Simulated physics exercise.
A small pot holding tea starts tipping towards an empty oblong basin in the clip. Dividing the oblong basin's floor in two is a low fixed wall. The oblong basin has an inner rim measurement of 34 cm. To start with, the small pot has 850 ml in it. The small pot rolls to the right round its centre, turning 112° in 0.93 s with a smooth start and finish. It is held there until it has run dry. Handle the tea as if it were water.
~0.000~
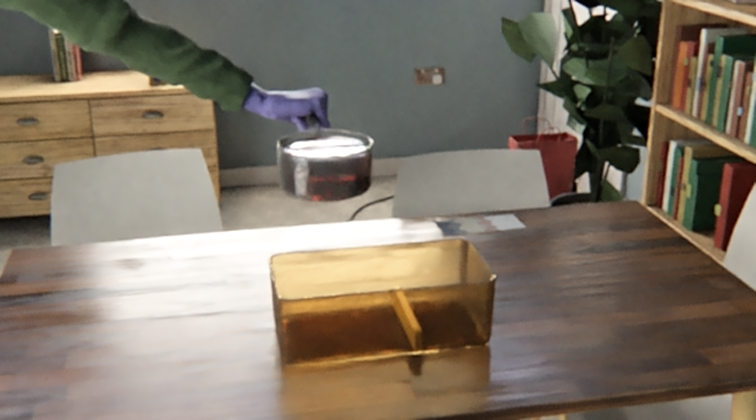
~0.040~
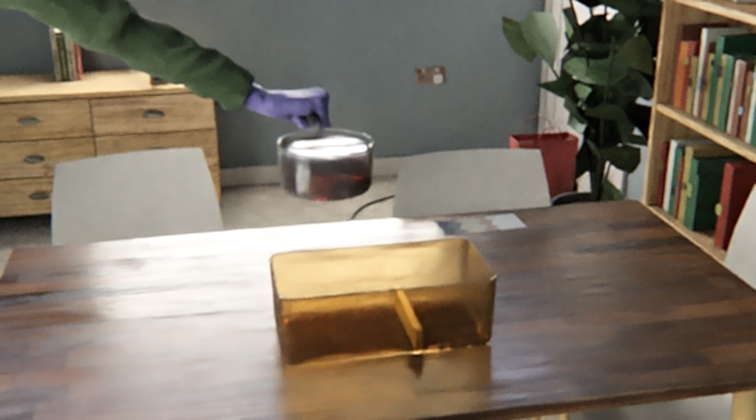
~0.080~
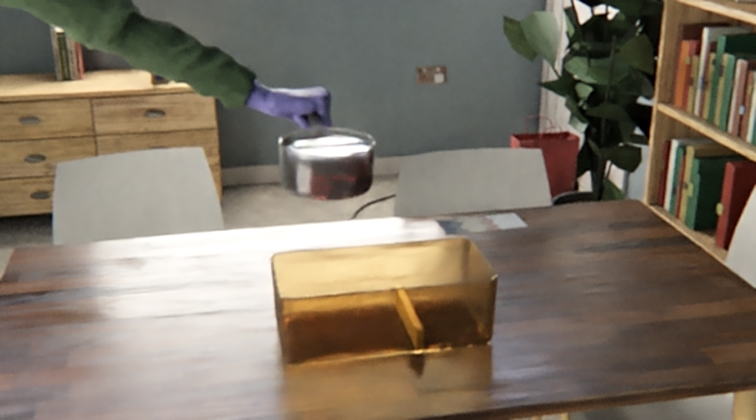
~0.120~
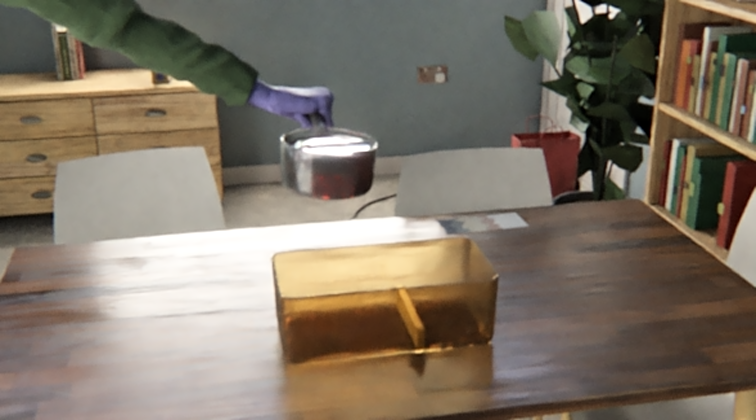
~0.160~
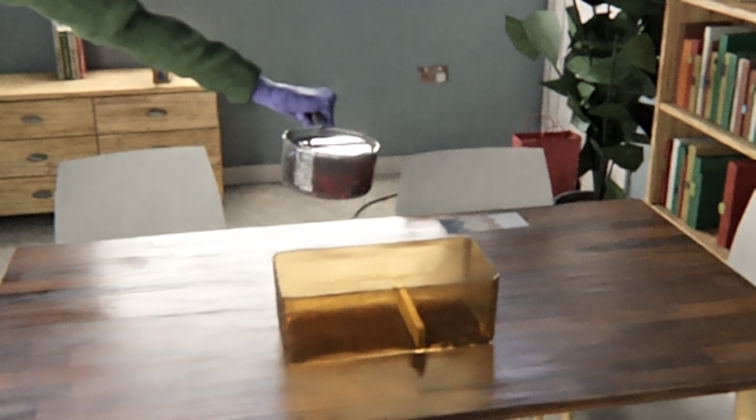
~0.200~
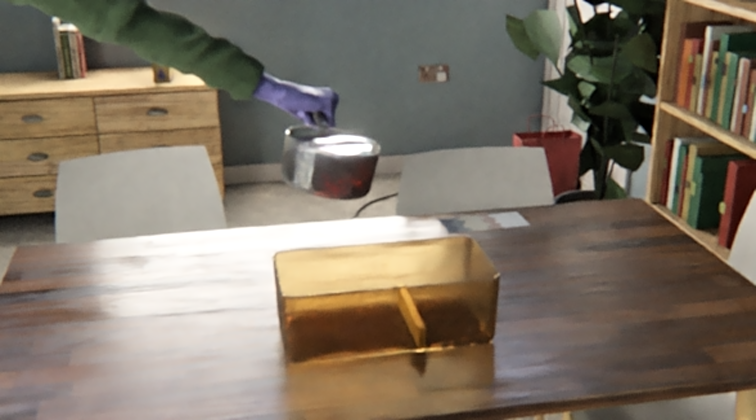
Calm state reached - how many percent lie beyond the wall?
62 percent, roughly.
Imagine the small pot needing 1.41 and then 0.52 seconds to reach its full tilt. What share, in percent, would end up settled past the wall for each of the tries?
Some 65 and 40 per cent, in that order.
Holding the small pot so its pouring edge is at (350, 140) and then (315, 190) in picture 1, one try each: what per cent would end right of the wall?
In order, 35 and 15 per cent.
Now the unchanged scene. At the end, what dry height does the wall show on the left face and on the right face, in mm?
Measured: Left around 26 mm, right around 8 mm.
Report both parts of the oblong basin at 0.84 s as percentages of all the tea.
Left roughly 20, right roughly 64.
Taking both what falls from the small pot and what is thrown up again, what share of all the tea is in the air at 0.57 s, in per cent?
It comes to roughly 42 per cent.
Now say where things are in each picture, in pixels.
The first frame shows tilt 0°; pouring edge (371, 141); surface from (280, 152) to (369, 146); the oblong basin's rim runs from (273, 278) to (482, 259); the wall's top is at (407, 308).
The second frame shows tilt 1°; pouring edge (372, 141); surface from (280, 151) to (370, 145).
The third frame shows tilt 2°; pouring edge (374, 141); surface from (281, 150) to (371, 145).
The fourth frame shows tilt 5°; pouring edge (376, 143); surface from (283, 150) to (373, 145).
The fifth frame shows tilt 8°; pouring edge (377, 145); surface from (285, 149) to (375, 146).
The sixth frame shows tilt 12°; pouring edge (379, 148); surface from (286, 148) to (377, 145).
After 0.57 s the tilt is 75° and 46 per cent is still to pour, 1 is left of the wall and 10 right of it.
After 0.84 s the tilt is 109° and 5 per cent is still to pour, 20 is left of the wall and 64 right of it.
After 1.12 s the tilt is 112° and 0 per cent is still to pour, 37 is left of the wall and 62 right of it.
After 1.43 s the tilt is 112° and 0 per cent is still to pour, 37 is left of the wall and 62 right of it.
In the end 37 per cent lies left of the wall, 62 right of it and 1 outside.
